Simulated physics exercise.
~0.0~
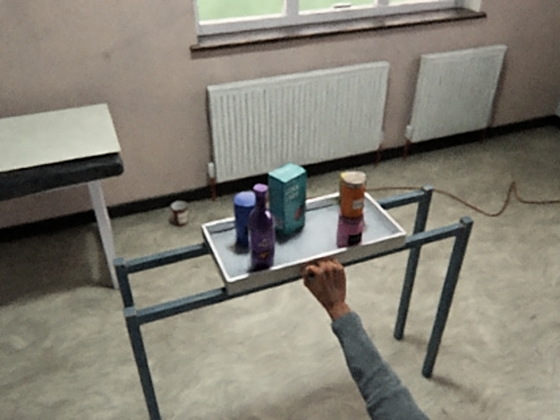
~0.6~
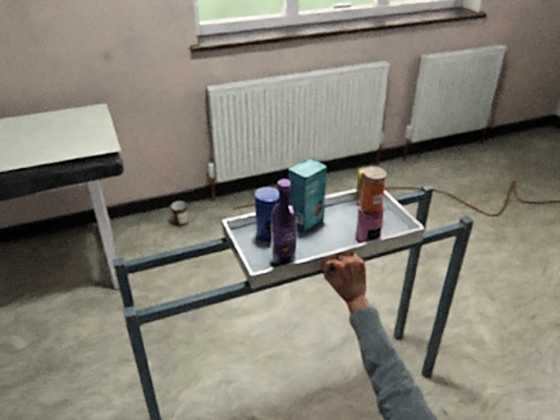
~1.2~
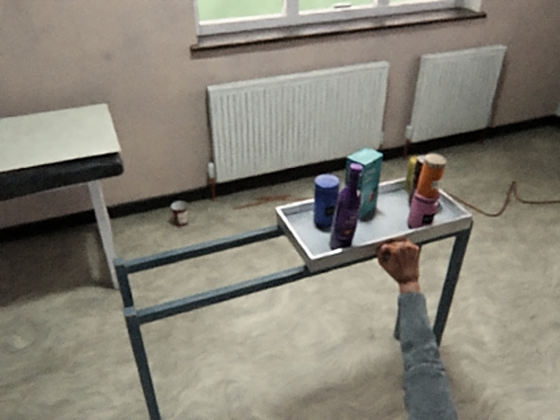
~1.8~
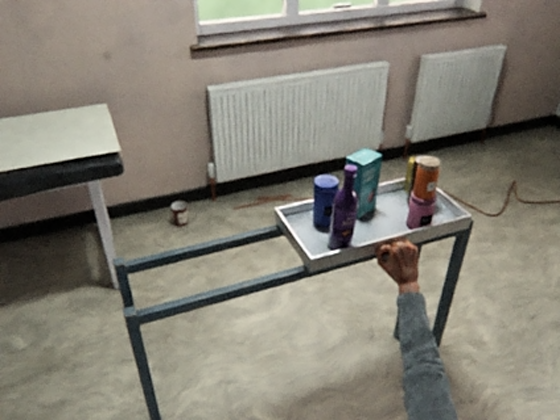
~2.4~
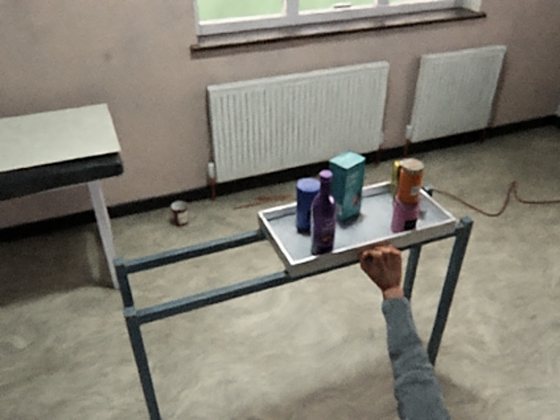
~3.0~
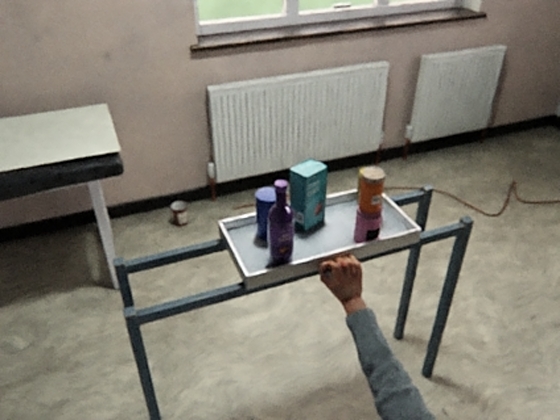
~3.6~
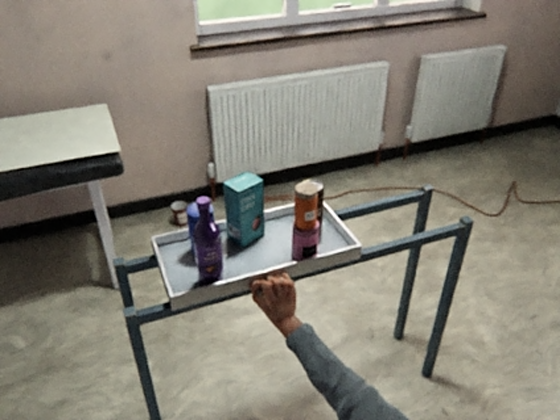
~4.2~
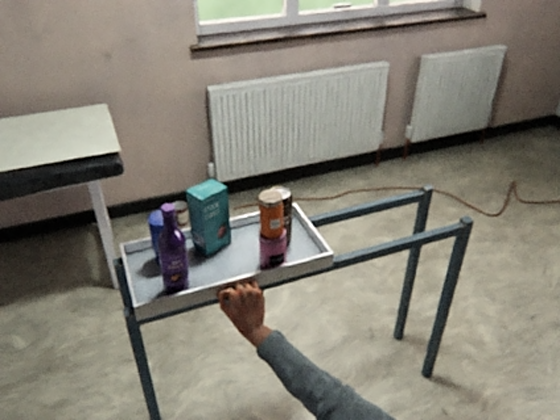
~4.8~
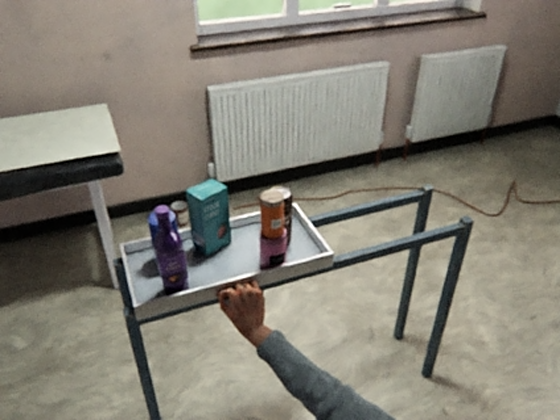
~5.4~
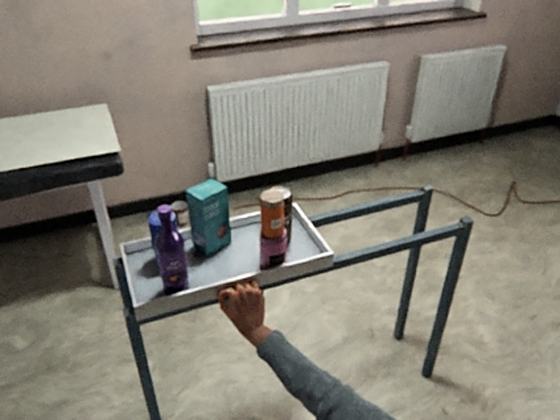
In a bare room, a hand slides a tray of containers right, then left, where it stops upright.
